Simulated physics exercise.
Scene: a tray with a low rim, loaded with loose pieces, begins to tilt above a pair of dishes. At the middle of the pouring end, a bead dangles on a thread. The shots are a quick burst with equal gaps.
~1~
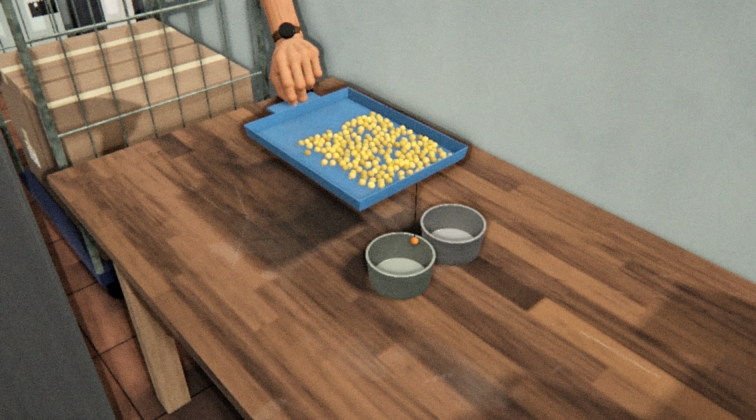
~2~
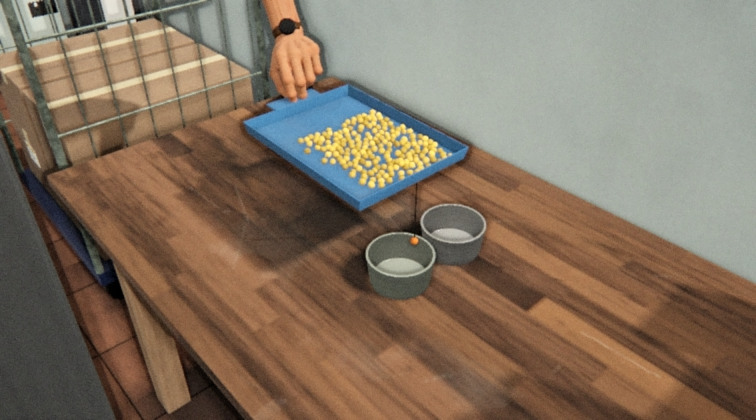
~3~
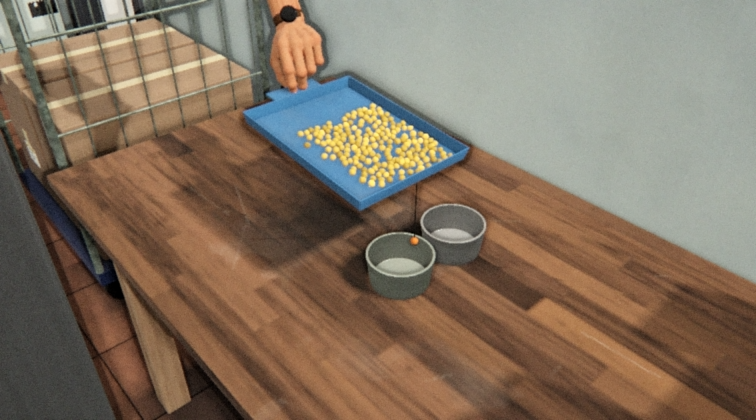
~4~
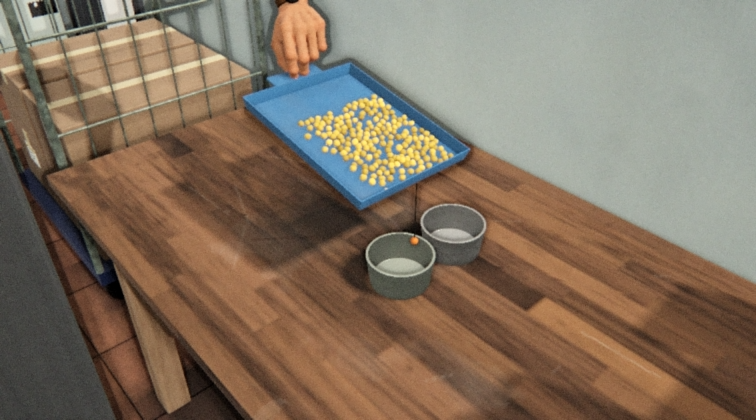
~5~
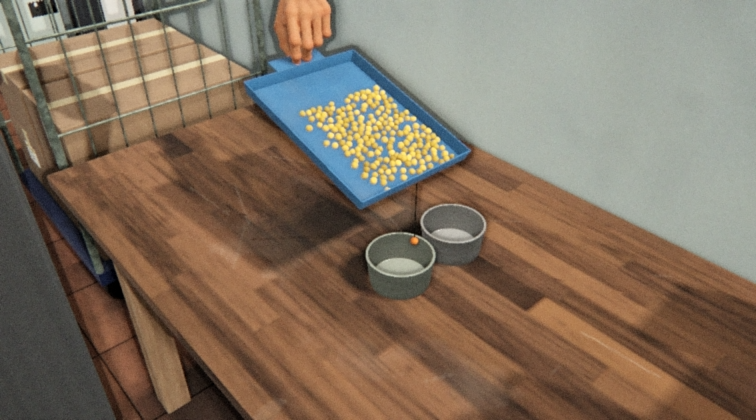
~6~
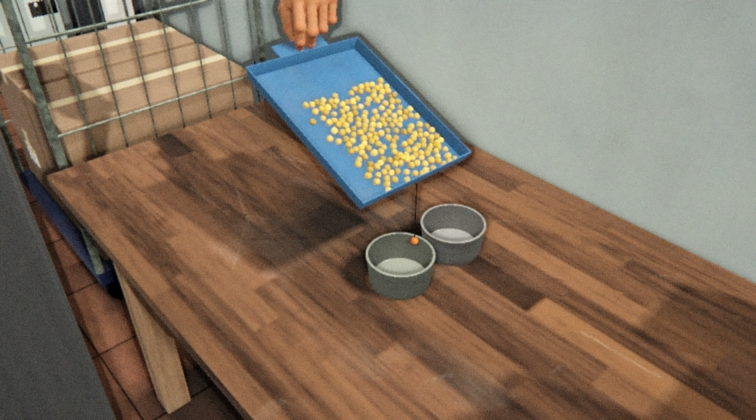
A hand with a dark watch at the wrist grips the far end of a blue tray above a brown wooden table, seen from above at a steady angle. Yellow balls cover the tray, with two grey dishes and a small orange bead near its lower end, and boxes in a wire cage at left. The hand rises, gradually tilting the tray, and the balls shift slightly.
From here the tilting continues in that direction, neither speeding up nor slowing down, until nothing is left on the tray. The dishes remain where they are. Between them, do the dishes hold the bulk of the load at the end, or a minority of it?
They hold a minority.
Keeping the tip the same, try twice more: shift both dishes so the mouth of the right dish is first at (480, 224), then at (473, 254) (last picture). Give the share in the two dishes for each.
Roughly 50% first, roughly 80% second.
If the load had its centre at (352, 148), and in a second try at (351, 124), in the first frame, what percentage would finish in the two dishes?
About 10 % and 20 %.
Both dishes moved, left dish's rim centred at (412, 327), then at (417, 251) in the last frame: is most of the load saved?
Result, first setup: A minority share; second setup: A minority share.
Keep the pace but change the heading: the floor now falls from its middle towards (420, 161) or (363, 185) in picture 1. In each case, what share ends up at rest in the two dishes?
Case one 80 %; case two 10 %.
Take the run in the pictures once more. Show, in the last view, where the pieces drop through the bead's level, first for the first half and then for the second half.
The early half goes through (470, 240), the late half through (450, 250).
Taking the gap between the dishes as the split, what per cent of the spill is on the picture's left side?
10 %, near enough.
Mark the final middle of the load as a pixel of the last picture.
I'd mark it at roughly (475, 289).
Just after the last frame, tray tipped steeply; every one on the tray.
A moment on, tray tipped past a quarter turn; the larger part on the tray; just a few in the right dish; just a few outside both; about a tenth in the air.
Further on, tray tipped past a quarter turn; just a few in the left dish; about a tenth in the right dish; the larger part outside both.
When it is over, tray tipped past a quarter turn; about a tenth in the left dish; about a tenth in the right dish; the larger part outside both.
